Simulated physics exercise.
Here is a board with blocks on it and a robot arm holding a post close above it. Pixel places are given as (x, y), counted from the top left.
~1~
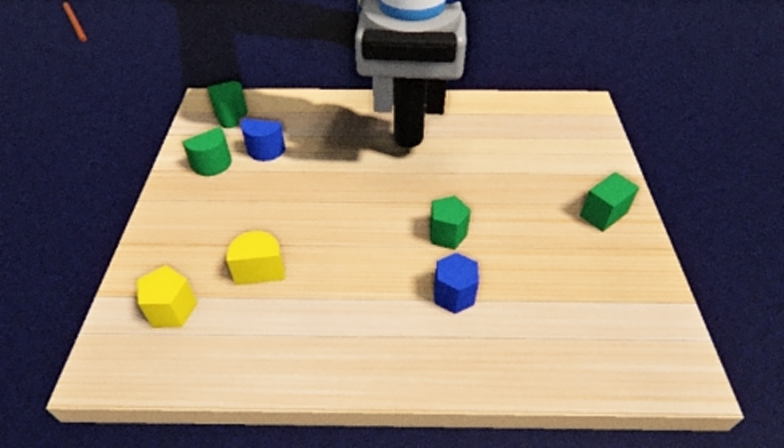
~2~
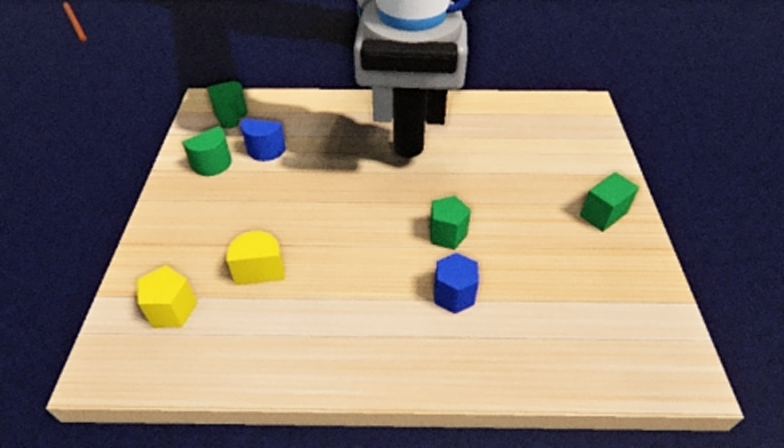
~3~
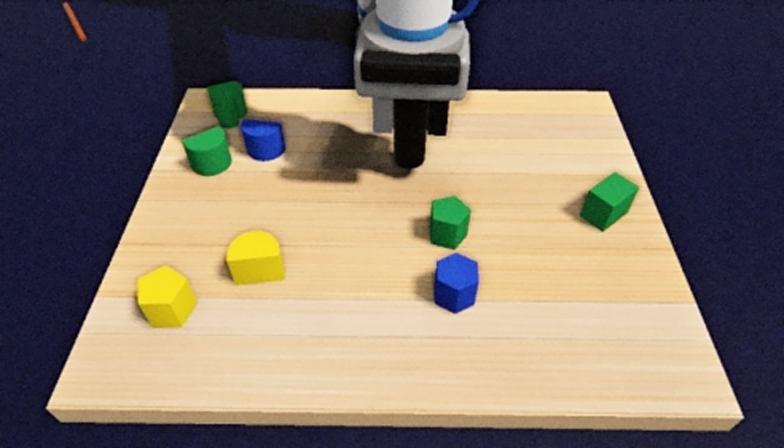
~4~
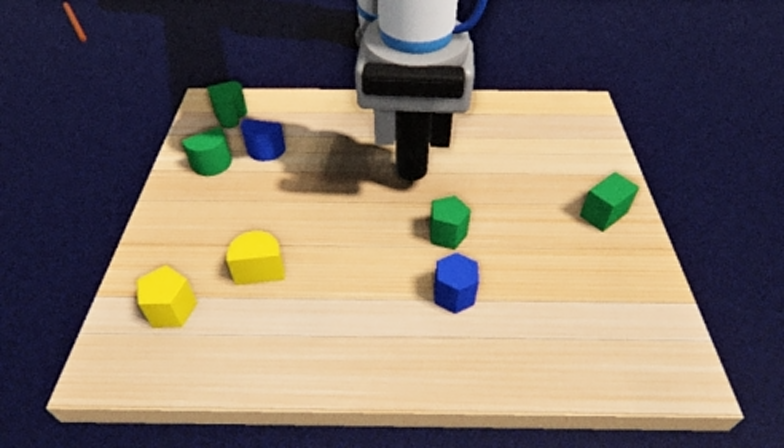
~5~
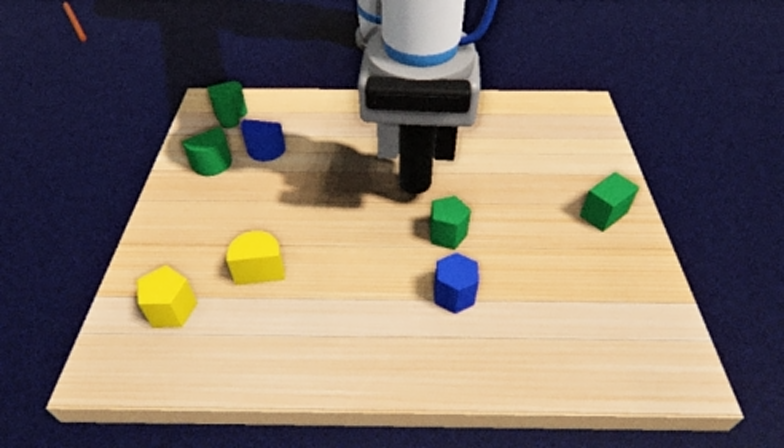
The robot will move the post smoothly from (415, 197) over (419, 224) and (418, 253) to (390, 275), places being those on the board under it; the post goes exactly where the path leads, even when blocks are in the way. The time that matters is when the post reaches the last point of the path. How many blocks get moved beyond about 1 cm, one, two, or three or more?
Going by the path, one of them shifts by more than about 1 cm.
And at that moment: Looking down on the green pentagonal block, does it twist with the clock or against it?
Counterclockwise from above.
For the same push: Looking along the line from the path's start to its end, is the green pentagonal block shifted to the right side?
I expect not.
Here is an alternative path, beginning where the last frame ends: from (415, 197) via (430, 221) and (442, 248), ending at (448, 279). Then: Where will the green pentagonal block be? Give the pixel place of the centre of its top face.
It will likely be found at (488, 245).
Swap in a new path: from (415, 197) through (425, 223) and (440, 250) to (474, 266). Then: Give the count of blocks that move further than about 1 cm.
I predict one.
On the path given first. One third of the way, post (420, 211); green pentagonal block (454, 213), turned 15° anticlockwise.
Two thirds of the way, post (419, 240); green pentagonal block (460, 222), turned 60° anticlockwise.
At the end, post (390, 262); green pentagonal block (460, 222), turned 60° anticlockwise; blue six-sided block still.
